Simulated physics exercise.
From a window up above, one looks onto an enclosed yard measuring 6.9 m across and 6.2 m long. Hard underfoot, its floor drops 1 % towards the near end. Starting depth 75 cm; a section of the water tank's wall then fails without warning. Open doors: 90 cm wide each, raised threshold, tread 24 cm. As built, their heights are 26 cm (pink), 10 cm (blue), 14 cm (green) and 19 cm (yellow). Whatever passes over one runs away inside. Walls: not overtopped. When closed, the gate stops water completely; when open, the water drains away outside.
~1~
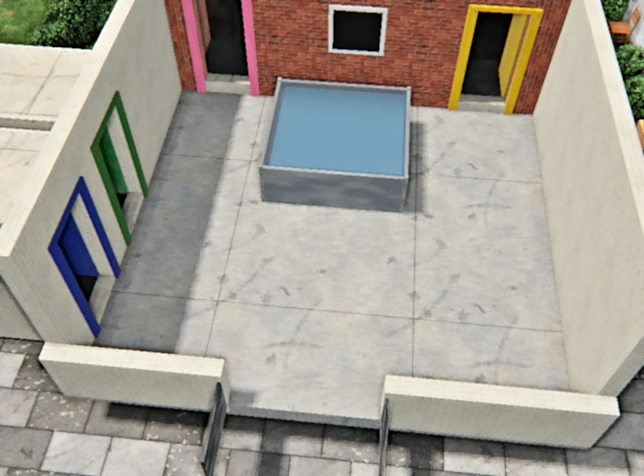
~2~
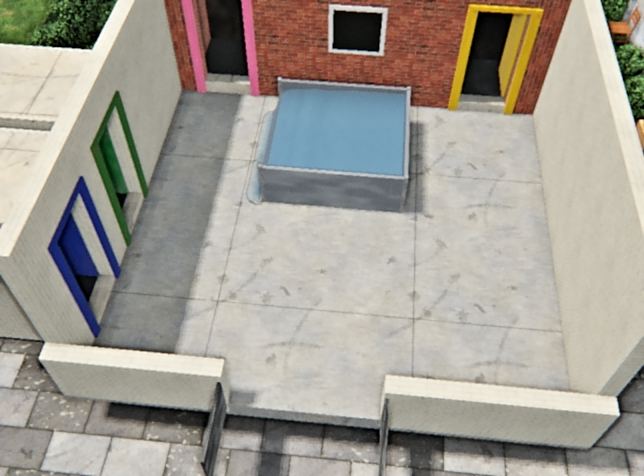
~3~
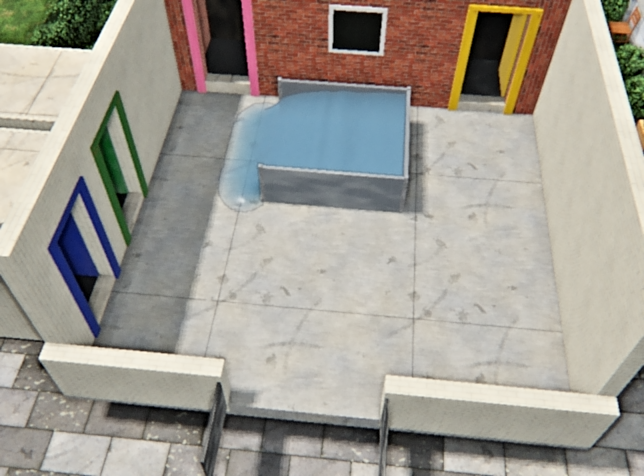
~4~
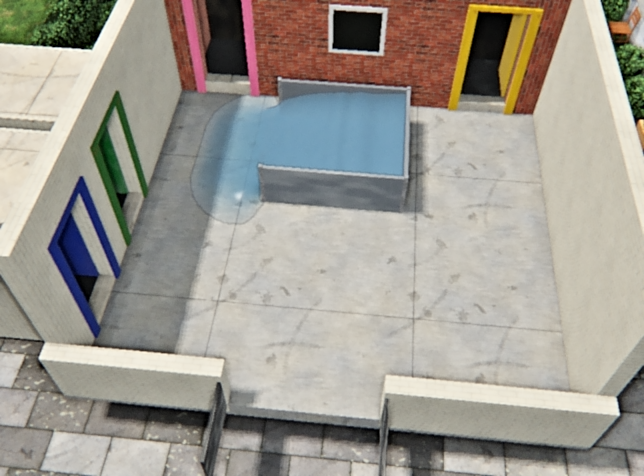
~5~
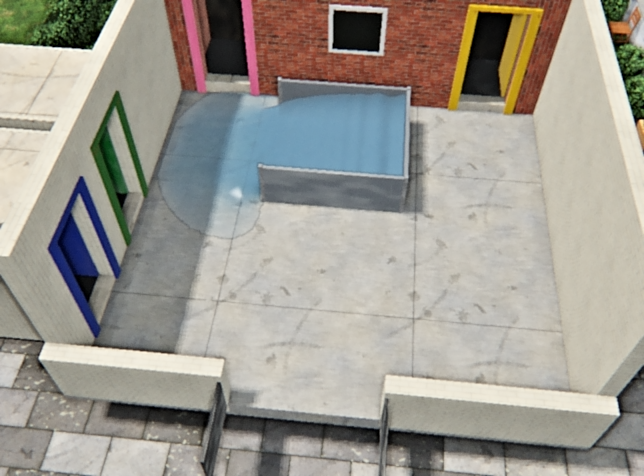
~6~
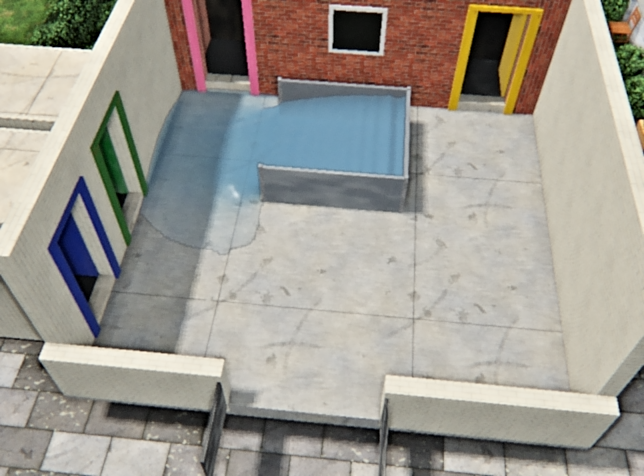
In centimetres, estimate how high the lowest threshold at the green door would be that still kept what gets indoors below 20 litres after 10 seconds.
It comes to roughly 26 cm.
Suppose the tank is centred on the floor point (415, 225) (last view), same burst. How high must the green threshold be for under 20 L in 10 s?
Close to 34 cm would do it.
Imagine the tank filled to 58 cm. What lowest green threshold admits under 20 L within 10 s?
Something near 19 cm should do.
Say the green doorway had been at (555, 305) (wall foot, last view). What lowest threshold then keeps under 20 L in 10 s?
It needs roughly 8.0 cm.
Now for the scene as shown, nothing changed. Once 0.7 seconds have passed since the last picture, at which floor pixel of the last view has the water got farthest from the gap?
Around (110, 299).
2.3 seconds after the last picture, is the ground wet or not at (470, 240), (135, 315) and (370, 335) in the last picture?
First bone-dry, second wet through, third bone-dry.
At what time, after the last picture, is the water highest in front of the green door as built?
That happens close to 1.4 s on the clock.
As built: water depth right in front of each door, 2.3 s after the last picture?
In cm - pink: 32, blue: 13, green: 22, yellow: 0.
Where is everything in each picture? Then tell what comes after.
In the first frame, the water tank at (339, 129) is whole and still, 75 cm deep; the green door at (123, 177) is dry.
In the second frame, water pours out at (274, 143) and has run 0.3 m, to (250, 194); about 7 cm deep outside, 75 cm at the back.
In the third frame, the gap is at (274, 146), the front 0.8 m out at (223, 179); the back of the water tank holds 75 cm.
In the fourth frame, the front is at (195, 182), 1.3 m from the gap at (274, 147); 3.5 m2 of floor is wet, 75 cm left at the back.
In the fifth frame, water pours out at (274, 148) and has run 1.9 m, to (162, 177); about 9 cm deep outside, 70 cm at the back.
In the sixth frame, water pours out at (274, 148) and has run 2.1 m, to (142, 207); about 9 cm deep outside, 64 cm at the back; the green door at (123, 177), 2.7 m from the gap, is still 0.2 m from the nearest water.
Then, 0.7 s after the last picture water covers 20 % of the floor, deepest (57 cm) near (182, 92); 26 cm at the green door, 13 litres in over its 14 cm threshold.
Then, 2.3 s after the last picture water covers 35 % of the floor, deepest (38 cm) near (83, 374); 22 cm at the green door, 101 litres in over its 14 cm threshold.
Then, 9.3 s after the last picture water covers 95 % of the floor, deepest (15 cm) near (400, 393); 10 cm at the green door, 123 litres in over its 14 cm threshold.
At the green door as built, the water peaked near 29 cm, 1.3 s after the last picture.
Run again over the same 10 s with other heights there, 32 litres in over 23.5 cm, 4 litres over 31.5 cm. The limit of 20 litres is kept from about 26 cm up.
